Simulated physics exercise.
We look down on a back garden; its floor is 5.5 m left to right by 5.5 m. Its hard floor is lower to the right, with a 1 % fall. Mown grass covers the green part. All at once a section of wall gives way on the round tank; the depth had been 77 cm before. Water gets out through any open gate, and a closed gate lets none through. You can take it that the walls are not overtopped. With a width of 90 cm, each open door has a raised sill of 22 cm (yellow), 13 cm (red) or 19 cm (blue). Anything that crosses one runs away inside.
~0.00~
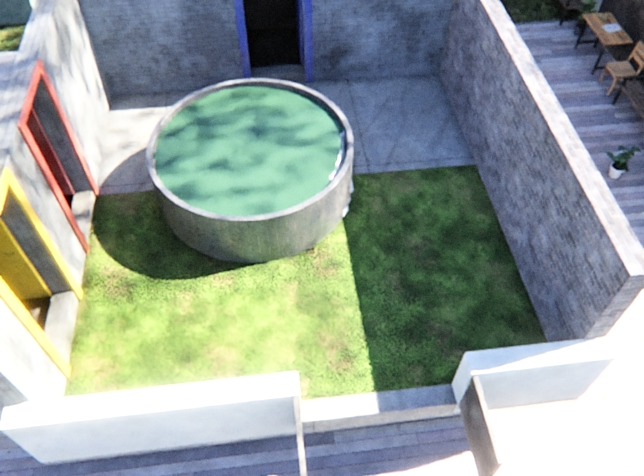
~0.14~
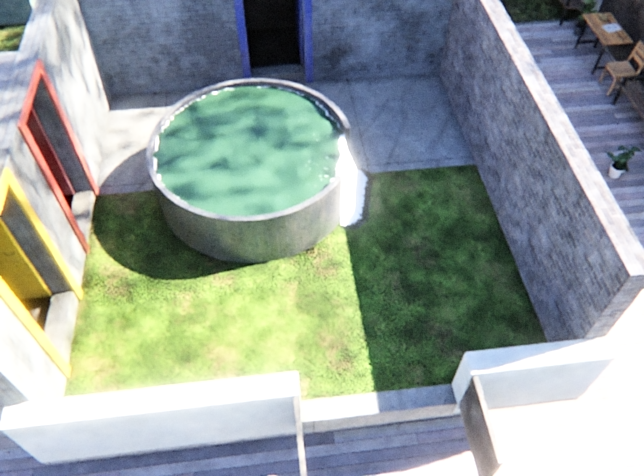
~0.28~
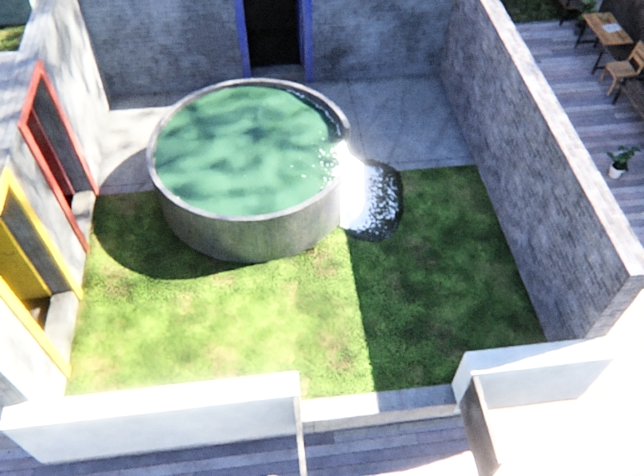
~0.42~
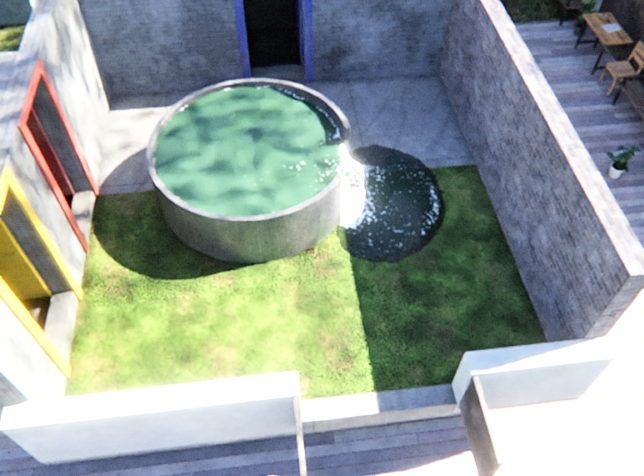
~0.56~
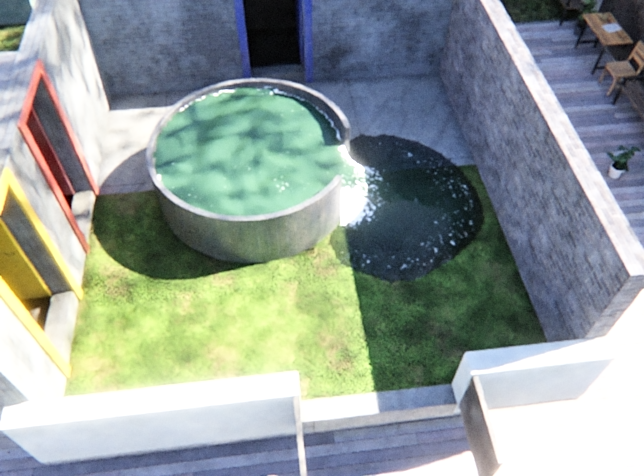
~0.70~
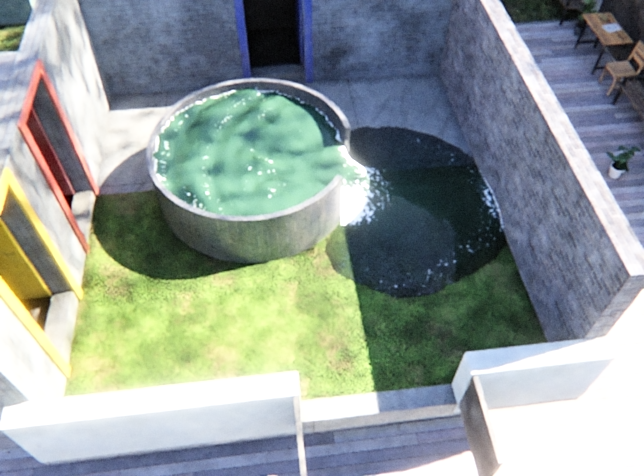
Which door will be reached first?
The blue door.
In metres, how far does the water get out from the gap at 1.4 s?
Roughly 3.2 m.
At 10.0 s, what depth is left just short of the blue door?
I'd put it near 10.0 cm.
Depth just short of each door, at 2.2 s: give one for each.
Depths in cm: Yellow 0, red 0, blue 0.
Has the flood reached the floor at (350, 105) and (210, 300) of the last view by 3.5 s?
Awash, then not yet touched.
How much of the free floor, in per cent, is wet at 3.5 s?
Roughly 60 percent.
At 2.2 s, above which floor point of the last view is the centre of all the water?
Its balance point sits around (324, 198).
After 1.4 s water covers 30 % of the floor and is deepest (42 cm) near (355, 196); yellow door not reached, red door not reached, blue door not reached.
After 2.2 s water covers 35 % of the floor and is deepest (43 cm) near (552, 371); yellow door not reached, red door not reached, blue door not reached.
After 3.5 s water covers 60 % of the floor and is deepest (30 cm) near (552, 371); yellow door not reached, red door not reached, blue door reached at 2.7 s.
After 6.0 s water covers 90 % of the floor and is deepest (20 cm) near (486, 205); yellow door not reached, red door reached at 5.9 s, blue door reached at 2.7 s.
After 10.0 s water covers 95 % of the floor and is deepest (15 cm) near (147, 417); yellow door reached at 6.1 s, red door reached at 5.9 s, blue door reached at 2.7 s.
